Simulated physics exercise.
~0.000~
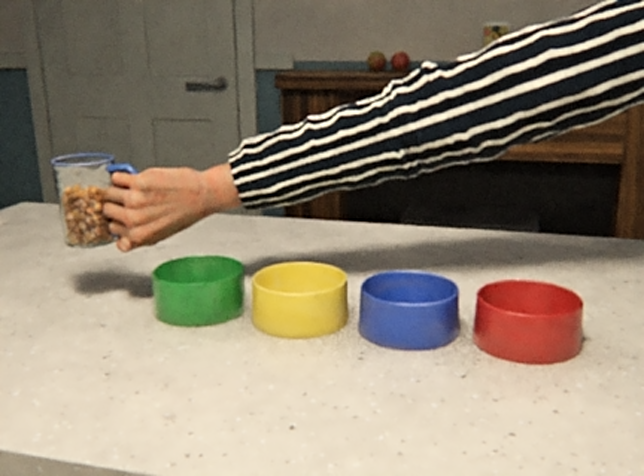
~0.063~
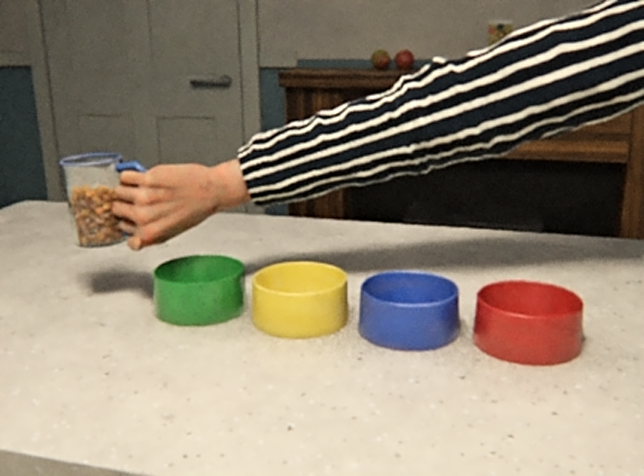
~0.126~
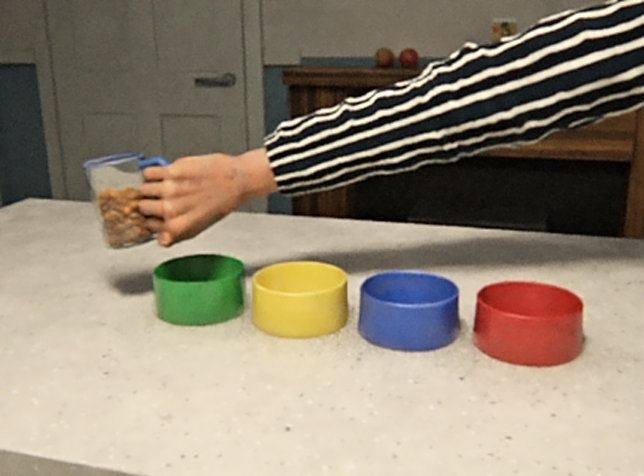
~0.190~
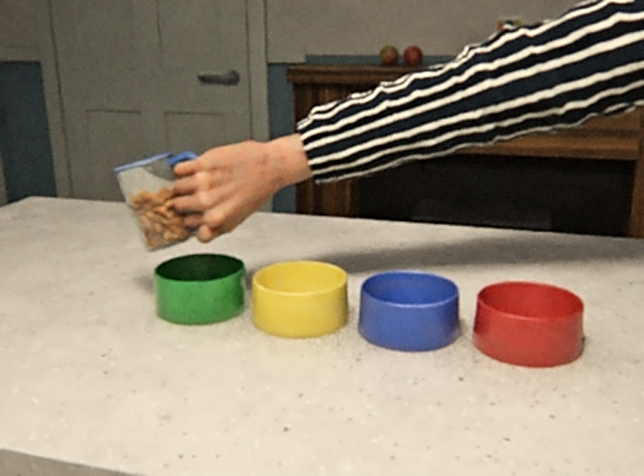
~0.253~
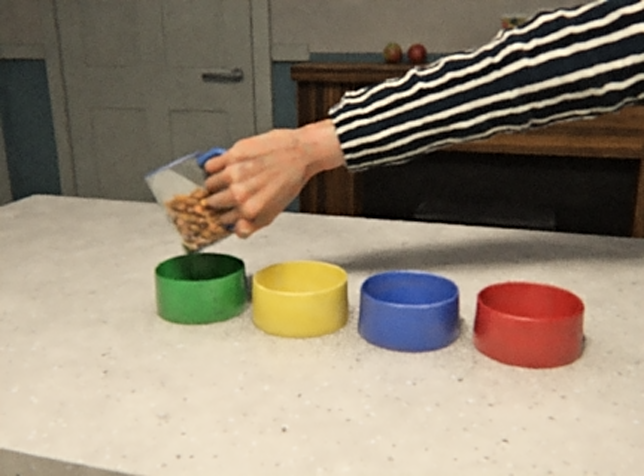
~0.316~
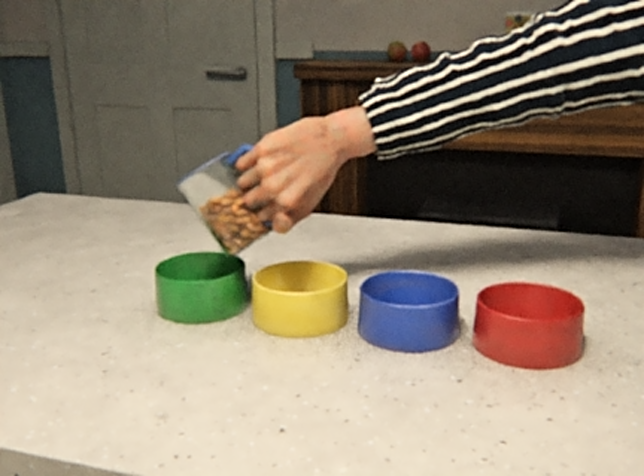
A hand and forearm in a black-and-white striped sleeve reach in from the right over a pale speckled countertop, seen from slightly above, with a grey door behind. The hand grips a clear, blue-rimmed cup of tan roasted chickpeas above green, yellow, blue and red dishes lined up left to right. The cup moves rightward, tilting increasingly over the green dish, while the view stays nearly still.
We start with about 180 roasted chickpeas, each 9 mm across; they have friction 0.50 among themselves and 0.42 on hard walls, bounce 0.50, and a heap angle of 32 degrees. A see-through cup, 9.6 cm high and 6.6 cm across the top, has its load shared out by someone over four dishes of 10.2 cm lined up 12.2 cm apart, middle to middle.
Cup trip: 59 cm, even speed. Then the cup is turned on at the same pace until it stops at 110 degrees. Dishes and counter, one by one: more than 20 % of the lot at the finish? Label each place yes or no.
Red: Yes. Blue: No. Green: No. Yellow: No. Counter: No.
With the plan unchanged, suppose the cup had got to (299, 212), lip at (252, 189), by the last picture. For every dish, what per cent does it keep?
Per cent kept: Red 100; blue 0; green 0; yellow 0.
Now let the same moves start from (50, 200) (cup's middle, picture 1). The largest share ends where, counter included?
Red.
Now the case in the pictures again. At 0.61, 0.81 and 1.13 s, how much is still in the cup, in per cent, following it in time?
It goes roughly like this: 100, 100, 90 per cent.
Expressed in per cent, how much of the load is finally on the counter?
0 %.
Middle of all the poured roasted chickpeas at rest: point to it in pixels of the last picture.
At about (535, 331).
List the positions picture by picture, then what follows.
Cup at (88, 201), tilt 0 degrees, lip at (58, 159), moved 0.0 cm; middle of the pieces at (91, 213); green dish at (198, 269); yellow dish at (300, 278); blue dish at (409, 287); red dish at (529, 297), in the first frame.
Cup at (97, 200), tilt 2 degrees, lip at (67, 160), moved 1.1 cm; middle of the pieces at (96, 219), in the second frame.
Cup at (123, 201), tilt 8 degrees, lip at (89, 163), moved 4.5 cm; middle of the pieces at (124, 220), in the third frame.
Cup at (158, 203), tilt 17 degrees, lip at (120, 169), moved 8.9 cm; middle of the pieces at (161, 222), in the fourth frame.
Cup at (192, 205), tilt 25 degrees, lip at (150, 176), moved 13.2 cm; middle of the pieces at (198, 224), in the fifth frame.
Cup at (227, 207), tilt 33 degrees, lip at (182, 184), moved 17.5 cm; middle of the pieces at (235, 225); green dish at (200, 266); yellow dish at (300, 277); blue dish at (409, 288); red dish at (530, 301). The cup turns about 130 degrees a second and travels 68 cm a second, in the sixth frame.
Then, at 0.61 s, tilt 71 degrees; cup holds 100 %.
After 0.81 s, tilt 96 degrees; cup holds 100 %.
After 1.13 s, tilt 110 degrees; cup holds 90 %, red 10 %.
At rest (2.5 s), red 100 %, blue 0 %, green 0 %, yellow 0 %, counter 0 %.
